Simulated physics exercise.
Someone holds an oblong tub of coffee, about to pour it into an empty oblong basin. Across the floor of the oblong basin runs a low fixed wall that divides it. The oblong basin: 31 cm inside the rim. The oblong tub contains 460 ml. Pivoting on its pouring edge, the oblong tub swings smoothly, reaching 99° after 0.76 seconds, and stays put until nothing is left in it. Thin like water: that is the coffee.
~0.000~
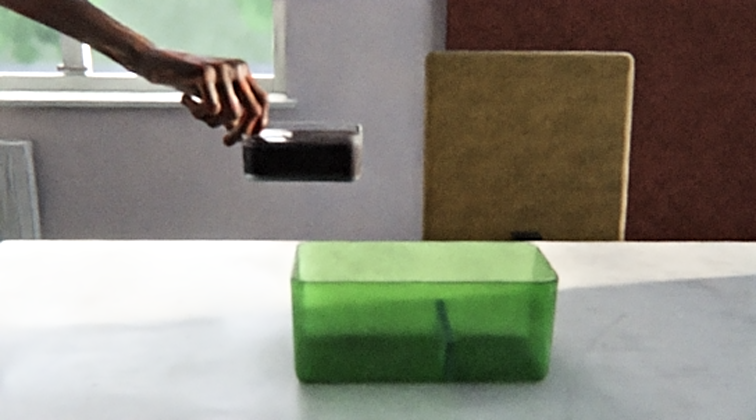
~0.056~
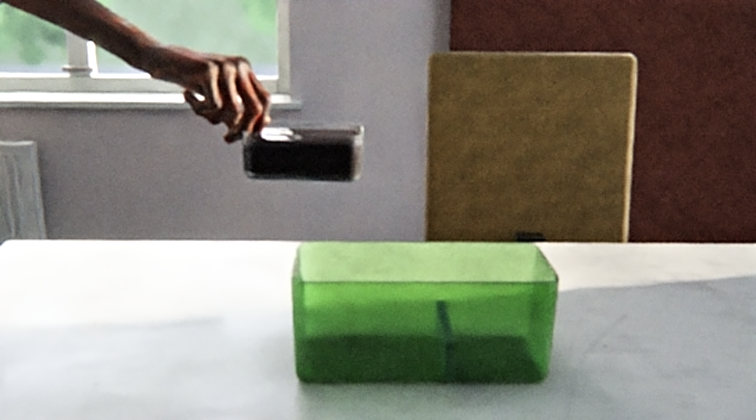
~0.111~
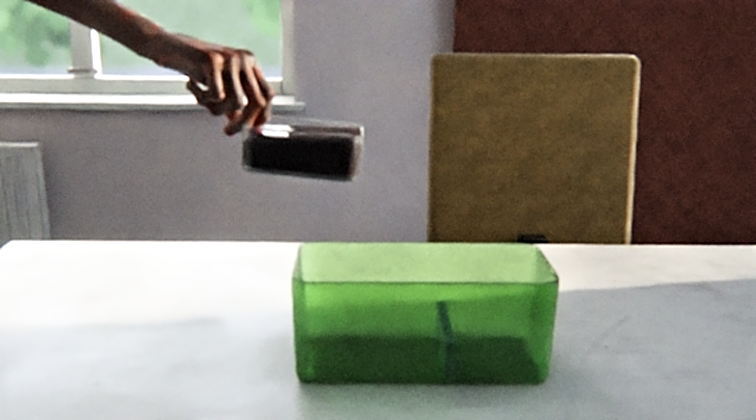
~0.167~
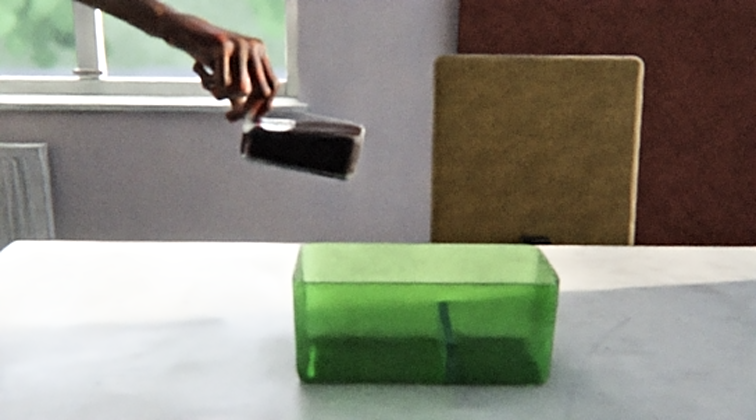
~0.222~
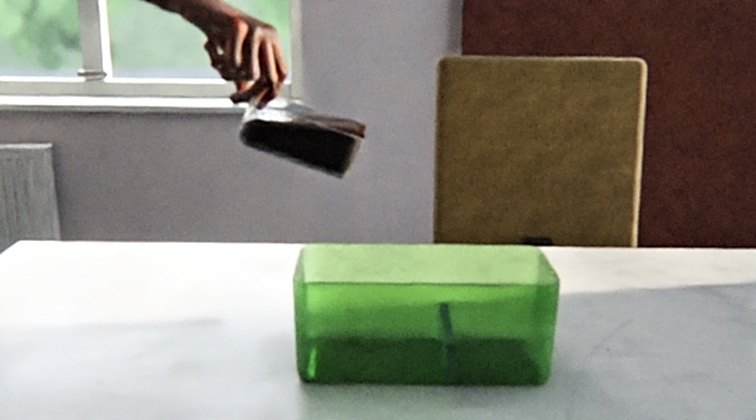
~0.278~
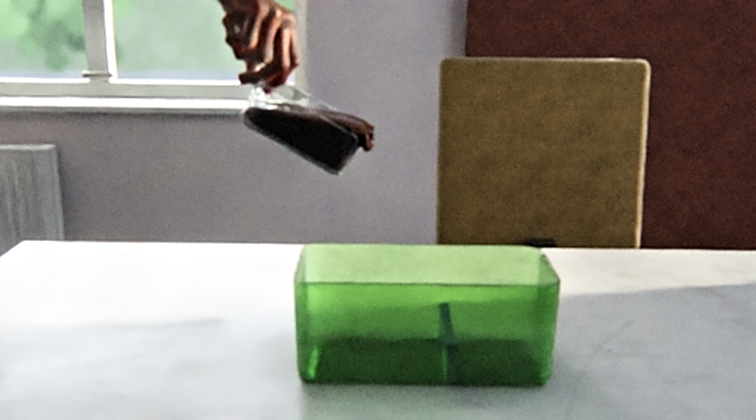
At the start, a hand holds a clear oblong tub of dark coffee level above a green see-through basin on a pale table. The tub then tilts down to the right, slightly at first, then more steeply, as the hand swings above it and coffee begins slipping over the right edge.
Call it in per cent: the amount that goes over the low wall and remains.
I would put it at about 65 per cent.
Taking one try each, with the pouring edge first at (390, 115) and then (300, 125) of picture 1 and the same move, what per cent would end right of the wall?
Near 80 in a hundred on the first go and near 5 in a hundred on the second.
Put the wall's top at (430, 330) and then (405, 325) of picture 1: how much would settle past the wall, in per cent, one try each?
Respectively close to 70 and 85 %.
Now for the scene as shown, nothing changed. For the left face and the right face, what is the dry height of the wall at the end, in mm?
The left side gives some 44 mm, the right side some 30 mm.
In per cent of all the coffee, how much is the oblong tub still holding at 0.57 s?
16 %.
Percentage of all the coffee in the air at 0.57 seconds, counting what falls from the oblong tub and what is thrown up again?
About 64 per cent.
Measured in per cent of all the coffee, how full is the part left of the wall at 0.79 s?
The fraction is near 18 percent.
By 0.57 s the tilt is 85° and 17 per cent is still to pour, 14 is left of the wall and 6 right of it.
By 0.79 s the tilt is 99° and 3 per cent is still to pour, 18 is left of the wall and 71 right of it.
By 1.01 s the tilt is 99° and 0 per cent is still to pour, 30 is left of the wall and 65 right of it.
By 1.26 s the tilt is 99° and 0 per cent is still to pour, 32 is left of the wall and 65 right of it.
At rest 32 per cent lies left of the wall, 65 right of it and 3 outside.
